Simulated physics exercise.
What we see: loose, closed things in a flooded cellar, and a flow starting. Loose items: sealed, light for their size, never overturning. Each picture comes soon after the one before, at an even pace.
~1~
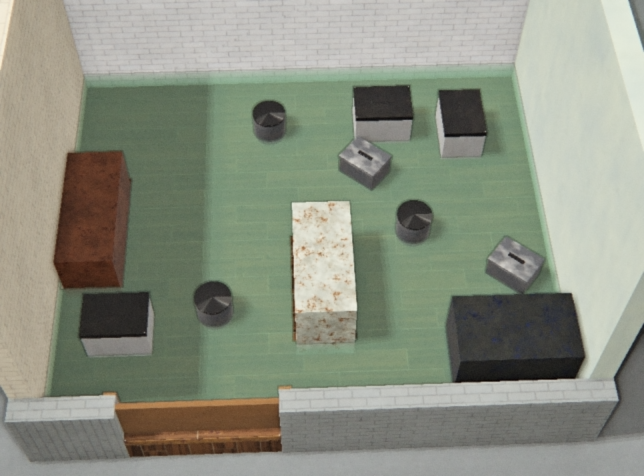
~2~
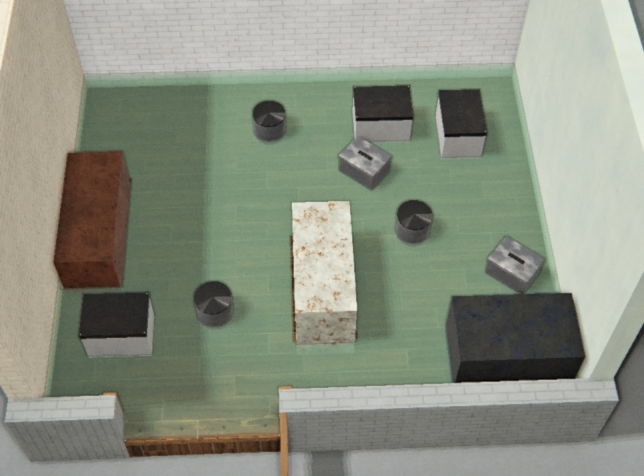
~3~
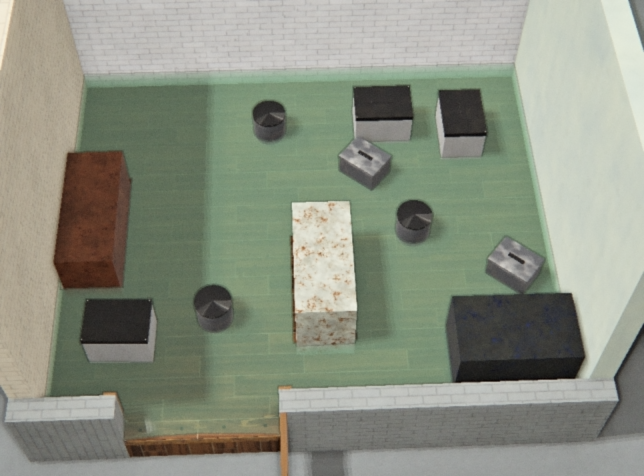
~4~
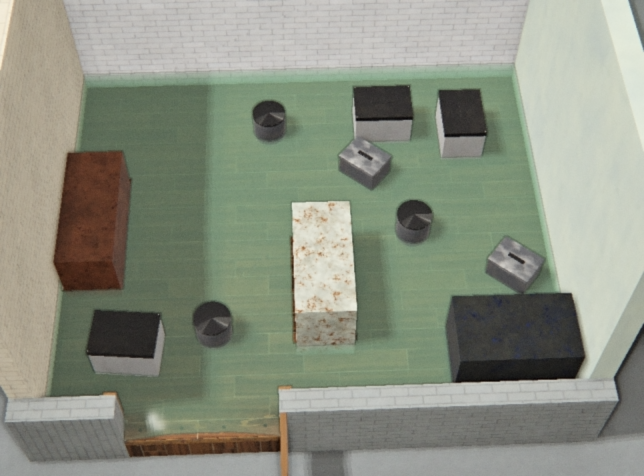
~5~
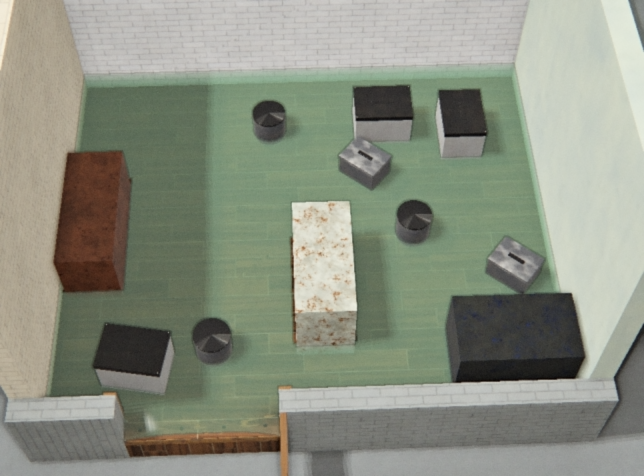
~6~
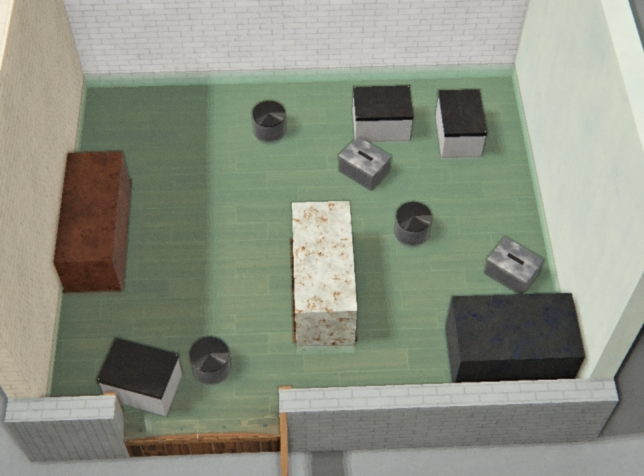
The clip opens on a flooded room with a green floor, where chests, pails and other closed items sit apart. The door in the front wall swings open, then the black-topped chest and dark pail nearby drift slowly toward the front, the chest turning and edging right, while everything else stays put.
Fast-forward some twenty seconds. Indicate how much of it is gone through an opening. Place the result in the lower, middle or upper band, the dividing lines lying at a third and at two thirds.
I expect the portion to fall within the middle band.
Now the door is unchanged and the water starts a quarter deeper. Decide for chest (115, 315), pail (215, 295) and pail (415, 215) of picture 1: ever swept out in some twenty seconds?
Item by item: Exits, exits and retained.
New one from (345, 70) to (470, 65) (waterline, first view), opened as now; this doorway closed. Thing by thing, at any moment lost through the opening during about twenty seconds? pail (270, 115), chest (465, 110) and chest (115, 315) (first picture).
Result by object, in the order asked: Flushed / flushed / not flushed.
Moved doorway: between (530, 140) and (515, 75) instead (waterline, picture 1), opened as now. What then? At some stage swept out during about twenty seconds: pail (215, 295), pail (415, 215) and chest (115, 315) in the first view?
Remains, escapes, remains.
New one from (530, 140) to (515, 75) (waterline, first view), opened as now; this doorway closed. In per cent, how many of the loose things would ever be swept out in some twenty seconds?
Around 80 in a hundred.
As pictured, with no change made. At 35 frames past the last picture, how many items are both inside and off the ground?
So that is 4.
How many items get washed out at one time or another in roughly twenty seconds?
Count: 4.
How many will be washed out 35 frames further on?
The count is 4.
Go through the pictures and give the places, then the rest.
A pail at (213, 297) floats; a chest at (114, 314) floats; 0 of 8 have shifted, in the first picture.
A pail at (213, 297), afloat; a chest at (114, 314) floats; 0 of 8 have shifted, in the second picture.
A pail at (213, 301), afloat; a chest at (116, 320), afloat, close to its start; 0 of 8 have shifted, in the third picture.
A pail at (212, 318) floats, close to its start; a chest at (124, 333) floats, close to its start; 2 of 8 have shifted, in the fourth picture.
A pail at (212, 335) floats, a stride from its start; a chest at (132, 348) floats, a stride from its start; 2 of 8 have shifted, in the fifth picture.
A pail at (209, 354), afloat, a stride from its start; a chest at (138, 367), afloat, a stride from its start; 2 of 8 have shifted, in the sixth picture.
A moment on, 2 of 8 are out; 6 afloat.
Next, 2 of 8 are out; 6 afloat.
Later, 4 of 8 are out; 4 afloat.
In the end, 4 of 8 are out; 4 afloat.
